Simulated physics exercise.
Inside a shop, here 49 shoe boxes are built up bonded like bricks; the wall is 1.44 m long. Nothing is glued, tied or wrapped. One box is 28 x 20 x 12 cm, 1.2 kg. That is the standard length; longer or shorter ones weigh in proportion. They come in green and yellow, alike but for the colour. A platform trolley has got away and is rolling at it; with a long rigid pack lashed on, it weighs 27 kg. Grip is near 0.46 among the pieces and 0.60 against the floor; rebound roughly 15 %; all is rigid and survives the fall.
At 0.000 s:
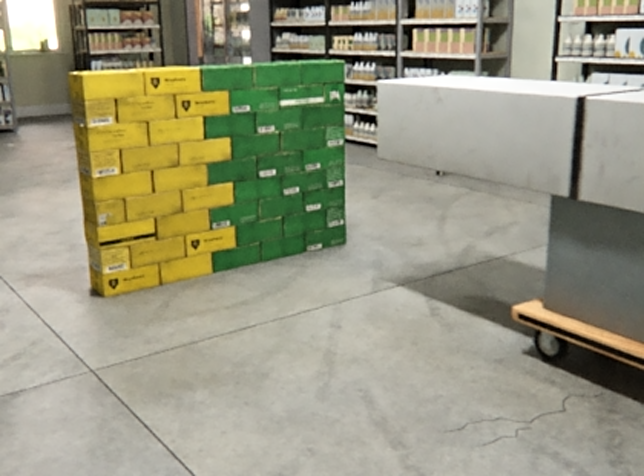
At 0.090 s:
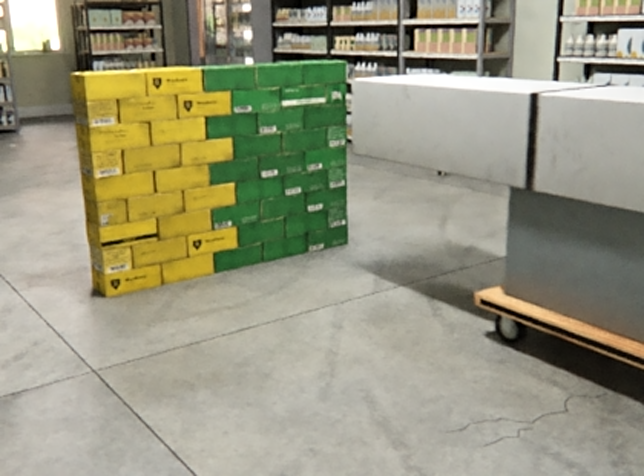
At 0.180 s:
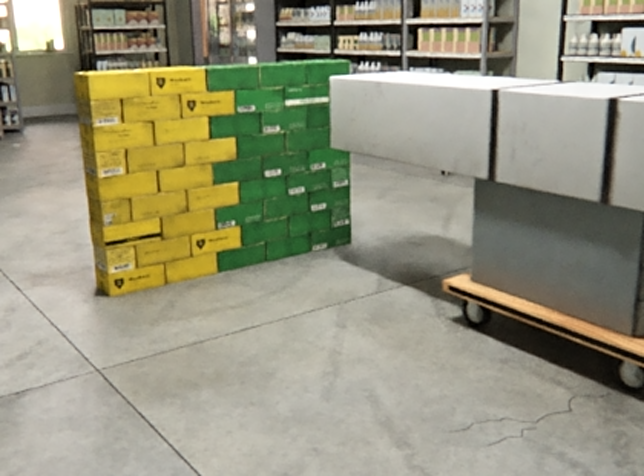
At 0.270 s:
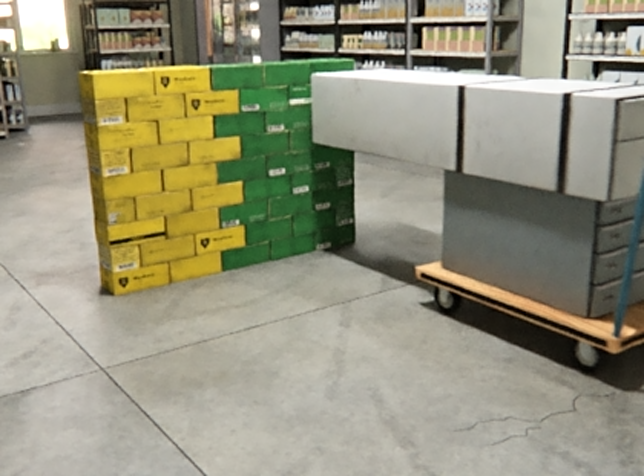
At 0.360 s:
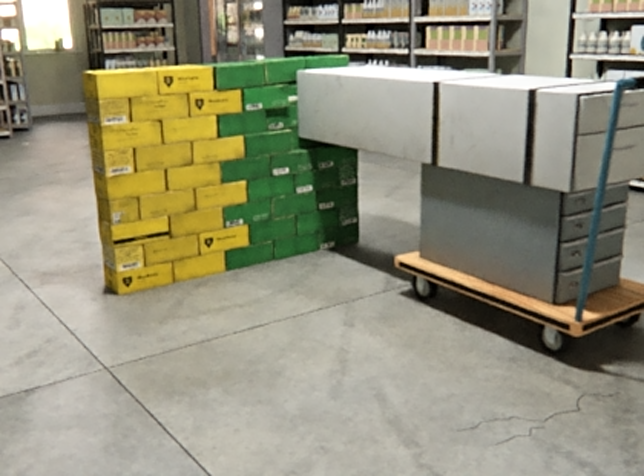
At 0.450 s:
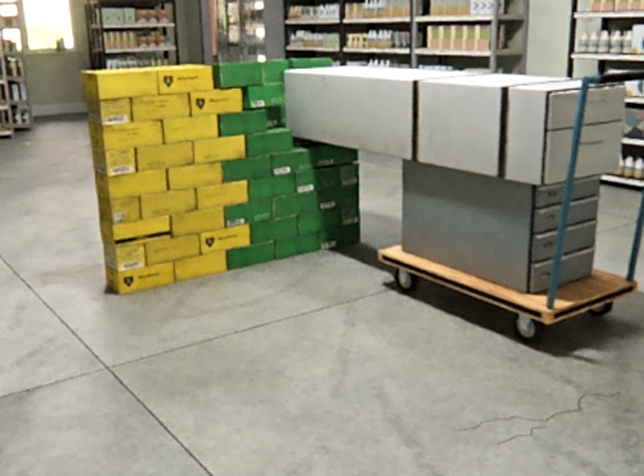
A platform trolley with an orange deck, blue handle and grey drawer-like block carries a long pale pack overhanging its left side across a shop's concrete floor, seen from slightly above. At left stands a brick-bonded wall of boxes, yellow on the left, green on the right, before stocked shelves. Rolling leftward as the camera pans slightly, it pushes the pack into the upper green boxes, shifting several.
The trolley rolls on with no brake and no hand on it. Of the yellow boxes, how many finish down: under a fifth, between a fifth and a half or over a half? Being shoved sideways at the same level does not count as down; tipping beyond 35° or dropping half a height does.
Less than a fifth of them.
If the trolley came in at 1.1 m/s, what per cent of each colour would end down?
In that case green 60, yellow 10 per cent.
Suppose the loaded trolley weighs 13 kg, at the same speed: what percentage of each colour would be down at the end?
In that case green 40, yellow 0 per cent.
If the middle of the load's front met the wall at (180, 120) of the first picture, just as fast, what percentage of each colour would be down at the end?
In that case green 10, yellow 40 per cent.
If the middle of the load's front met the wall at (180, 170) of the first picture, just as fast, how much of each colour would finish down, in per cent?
In that case green 30, yellow 80 per cent.
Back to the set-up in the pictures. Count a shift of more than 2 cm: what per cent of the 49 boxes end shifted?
50 per cent.
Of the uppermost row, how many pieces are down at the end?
The count is 3.
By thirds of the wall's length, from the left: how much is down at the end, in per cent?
Left 0, middle 20, right 40 per cent.
After 0.54 s, load 34 cm past the wall's line, still rolling; none of the 22 yellow boxes down (6 of 49 in all colours); top yellow box 11 mm from its place; top green box 13° from how it stood, 8 cm lower.
After 0.76 s, load 66 cm past the wall's line, still rolling; none of the 22 yellow boxes down (9 of 49 in all colours); top yellow box 11 mm from its place; top green box 39° from how it stood, 56 cm lower.
After 1.04 s, load 1.00 m past the wall's line, still rolling; none of the 22 yellow boxes down (10 of 49 in all colours); top yellow box 12 mm from its place; top green box on its side.
After 1.32 s, load 1.09 m past the wall's line, still rolling; none of the 22 yellow boxes down (10 of 49 in all colours); top yellow box 12 mm from its place; top green box on its side.
In the end (2.6 s), load 78 cm past the wall's line, still rolling; none of the 22 yellow boxes down (10 of 49 in all colours); top yellow box 11 mm from its place; top green box upside down. That is 0 per cent. From the last view, middles, top yellow box near (177, 79), top green box near (120, 177).
